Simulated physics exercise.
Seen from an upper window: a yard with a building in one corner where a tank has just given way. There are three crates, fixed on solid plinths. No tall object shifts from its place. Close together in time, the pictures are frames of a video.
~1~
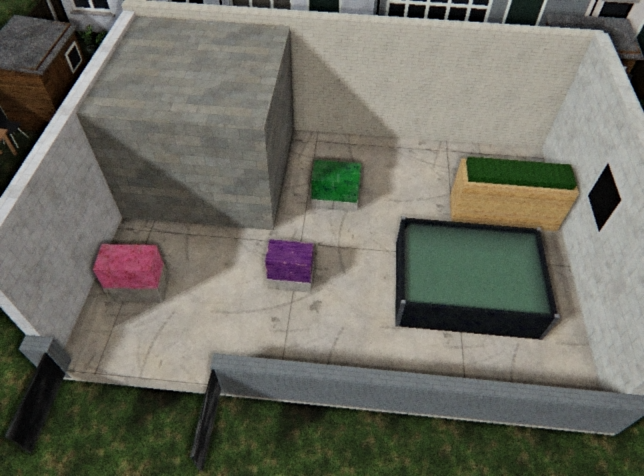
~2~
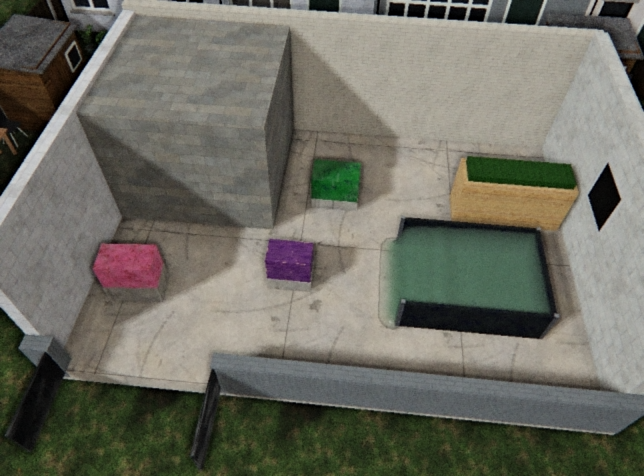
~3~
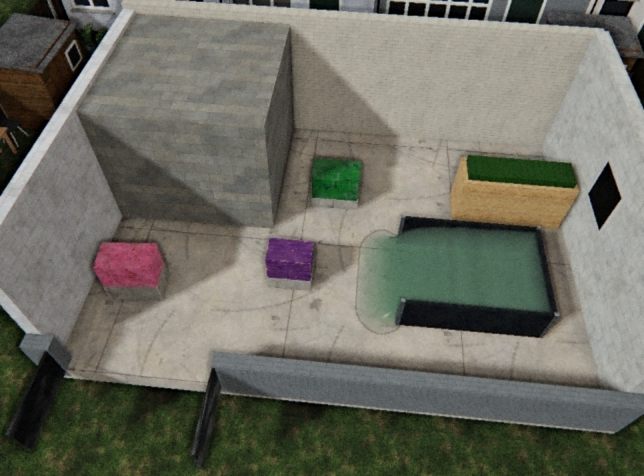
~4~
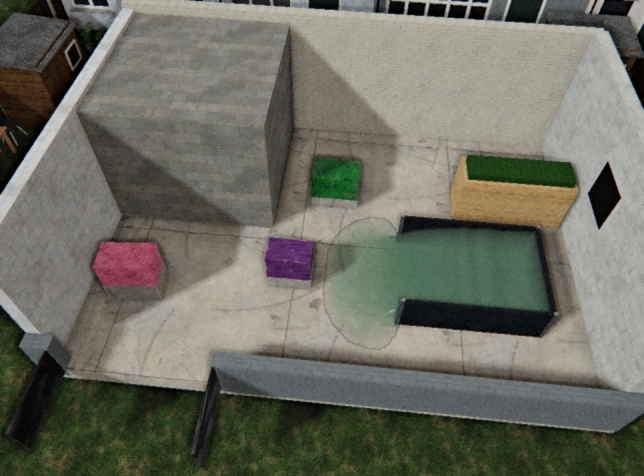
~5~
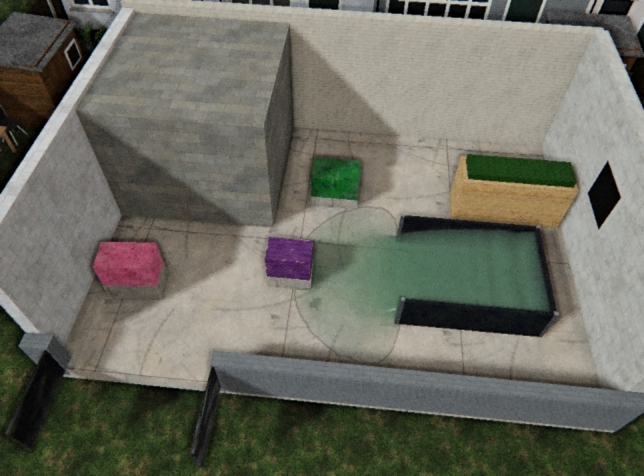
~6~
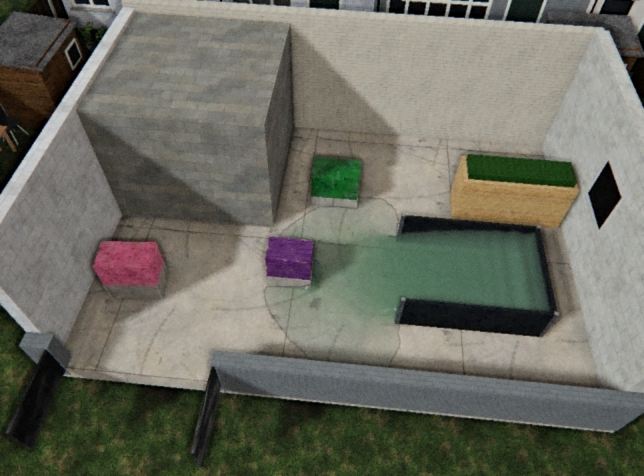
In this clip, a walled yard holds a large grey block, pink, purple and green crates, and a dark-sided tank whose left side opens, and greenish water pours out leftward, spreading across the paving and around the purple crate.
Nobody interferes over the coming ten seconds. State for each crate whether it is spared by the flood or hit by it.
Outcome: The purple crate will be reached by the flood; the green crate will be out of the flood; the pink crate will be out of the flood.
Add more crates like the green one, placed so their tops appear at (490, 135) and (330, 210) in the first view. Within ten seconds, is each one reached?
Going in order, the first stays untouched and the second does get wet.
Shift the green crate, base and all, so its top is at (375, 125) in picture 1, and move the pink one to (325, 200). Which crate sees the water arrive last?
It should be the green-painted one.
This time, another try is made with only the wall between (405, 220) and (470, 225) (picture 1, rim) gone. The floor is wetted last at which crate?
The pink one, by my reading.
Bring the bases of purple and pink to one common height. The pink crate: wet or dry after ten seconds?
Well, the pink crate stays untouched then.
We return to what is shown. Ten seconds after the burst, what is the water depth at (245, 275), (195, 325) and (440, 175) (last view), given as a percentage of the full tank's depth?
Roughly 8 per cent, 10 per cent and 8 per cent.
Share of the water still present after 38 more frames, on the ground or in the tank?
Estimate: Close to 82 %.
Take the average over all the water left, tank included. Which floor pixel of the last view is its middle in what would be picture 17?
At roughly (356, 277).
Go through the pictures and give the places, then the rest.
The first frame shows still water in the open tank at (473, 267).
In the second frame, the front is at (396, 240), out from the gap at (401, 275).
In the third frame, the front is at (381, 233), out from the gap at (401, 275).
In the fourth frame, water pours out at (400, 275) and has run to (360, 224).
In the fifth frame, the front is at (320, 229), out from the gap at (400, 275).
In the sixth frame, the front is at a hidden place, out from the gap at (400, 275).
A moment on, water covers 30 % of the floor; the purple crate water round its plinth, the green crate water round its plinth, the pink crate water round its plinth.
Next, water covers 50 % of the floor; the purple crate water round its plinth, the green crate water round its plinth, the pink crate water round its plinth.
Then, water covers 55 % of the floor; the purple crate water round its plinth, the green crate water round its plinth, the pink crate water round its plinth.
Later, water covers 85 % of the floor; the purple crate water round its plinth, the green crate water round its plinth, the pink crate water round its plinth.
In the end, water covers 100 % of the floor; the purple crate was topped, the green crate stayed above the water, the pink crate stayed above the water.
